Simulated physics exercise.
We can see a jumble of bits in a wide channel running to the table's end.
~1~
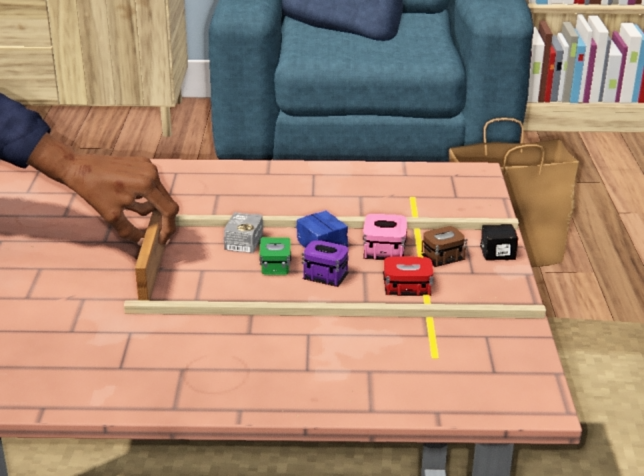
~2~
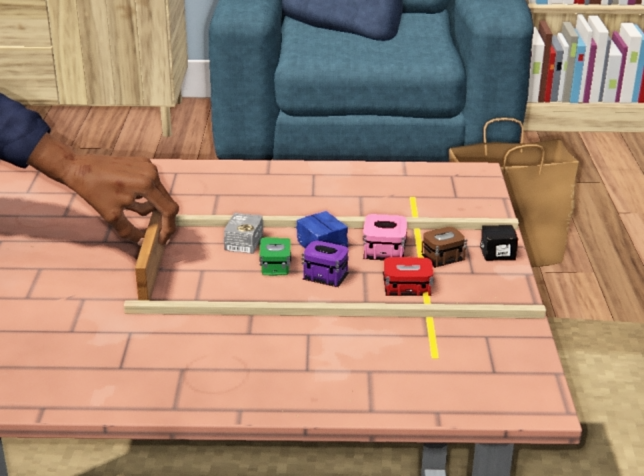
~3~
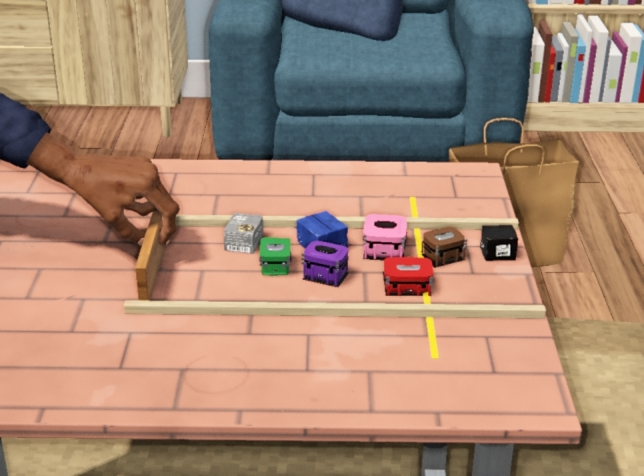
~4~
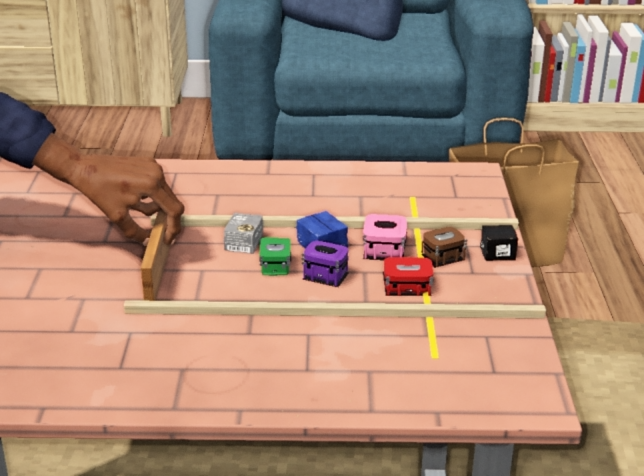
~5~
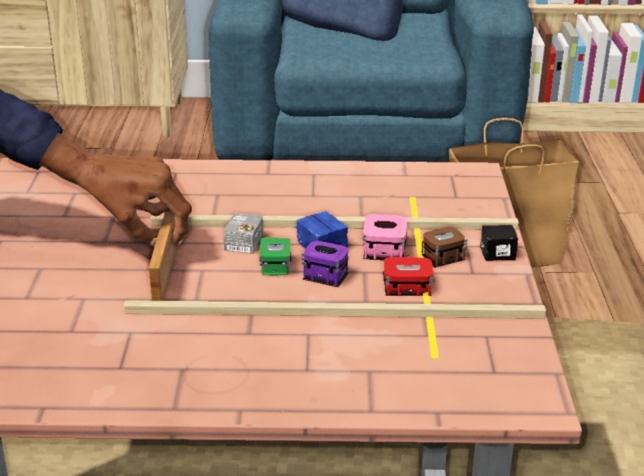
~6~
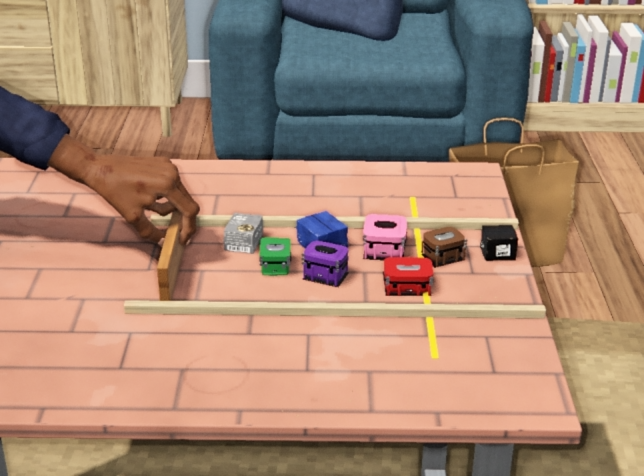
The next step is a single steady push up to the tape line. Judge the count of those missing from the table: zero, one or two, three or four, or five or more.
In the end one or two are gone from the table.
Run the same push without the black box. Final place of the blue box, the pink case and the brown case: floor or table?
The blue box stays put, the pink case stays put, the brown case goes down.
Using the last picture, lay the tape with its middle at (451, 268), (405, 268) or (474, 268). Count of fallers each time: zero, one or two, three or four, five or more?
So in that order I'd say 3 or 4; one to two; three or four.
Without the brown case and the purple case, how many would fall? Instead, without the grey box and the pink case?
Tally per try: 1 / 0.
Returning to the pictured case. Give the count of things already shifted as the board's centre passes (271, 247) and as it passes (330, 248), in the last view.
The count reaches 3 first and 7 second.
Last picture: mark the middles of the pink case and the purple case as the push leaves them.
One ends up near (509, 240) and the other near (473, 262).
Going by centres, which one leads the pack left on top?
Result: Pink case.
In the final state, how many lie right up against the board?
In total, 2.
Early on, none off yet; black box at rest near (499, 243); brown case at rest near (443, 247); red case at rest near (408, 277).
Finally, the number that fall off is one or two; lost, brown case and black box.
